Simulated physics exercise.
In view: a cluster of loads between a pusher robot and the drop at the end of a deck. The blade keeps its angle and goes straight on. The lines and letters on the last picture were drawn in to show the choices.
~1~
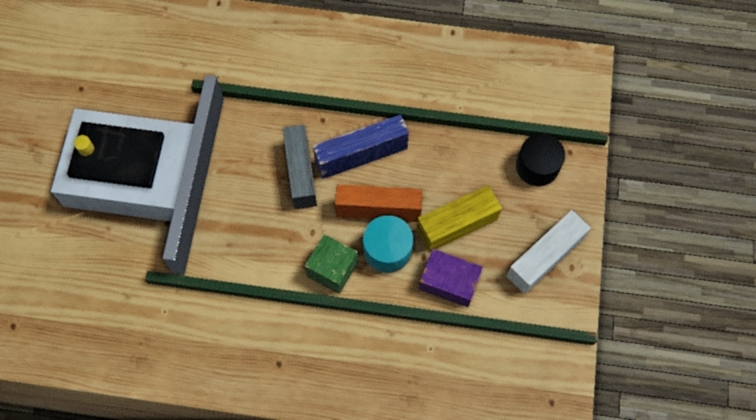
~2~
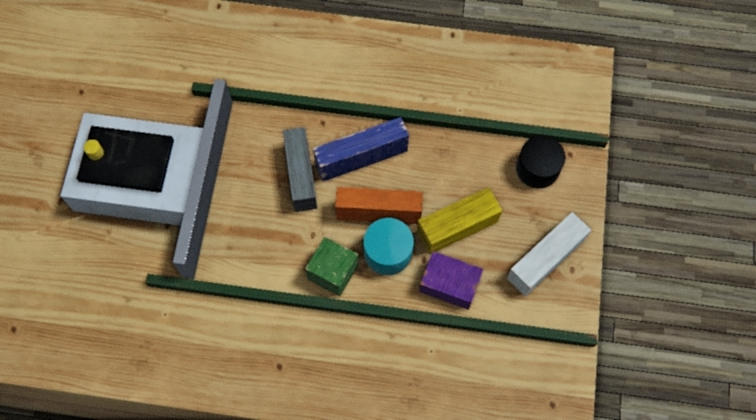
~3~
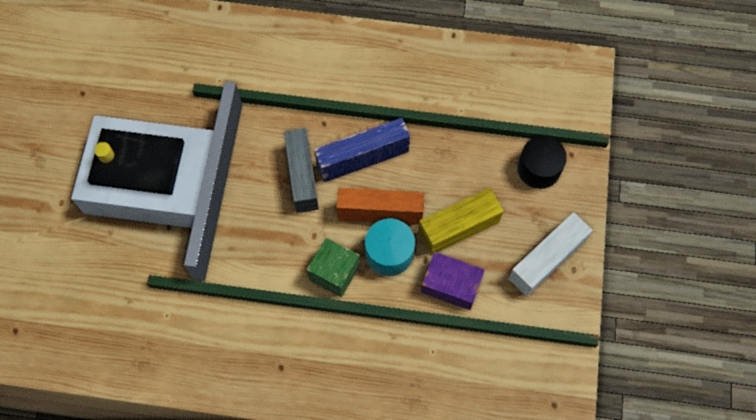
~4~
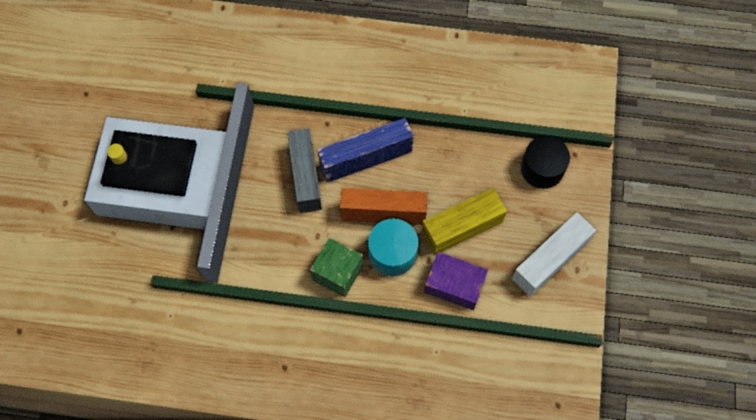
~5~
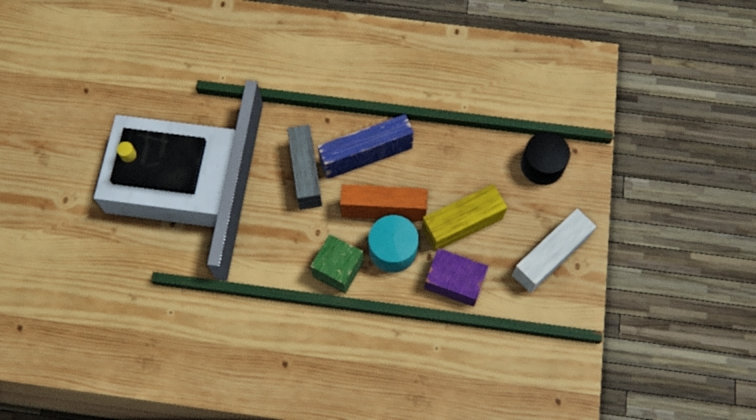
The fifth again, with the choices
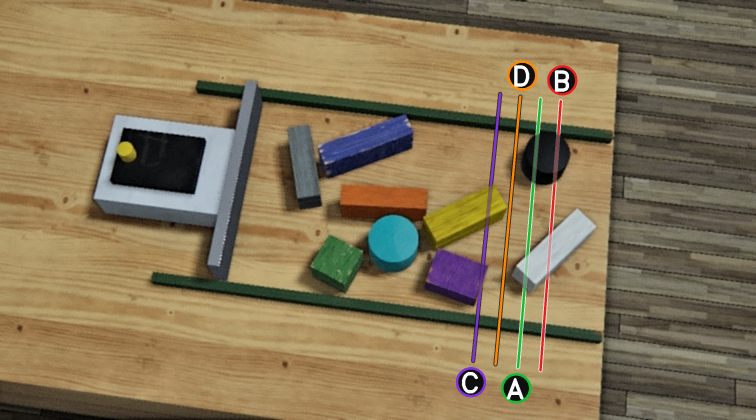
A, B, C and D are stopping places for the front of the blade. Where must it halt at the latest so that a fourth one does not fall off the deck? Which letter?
Up to line A.
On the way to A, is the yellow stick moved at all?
Yes.
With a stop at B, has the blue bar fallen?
No.
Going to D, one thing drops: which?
It is the white bar.
On the copy, A at (530, 226); B at (551, 229); C at (487, 220); D at (509, 223).
On A. First, robot (270, 174); green crate (355, 265); blue bar (402, 154).
Then, robot (378, 188); white bar (584, 256); yellow stick (551, 236).
Finally, robot (461, 198); white bar over the edge; yellow stick over the edge; two fallen.
By contrast, B drops five; C is within the limit but short; D is within the limit but short.
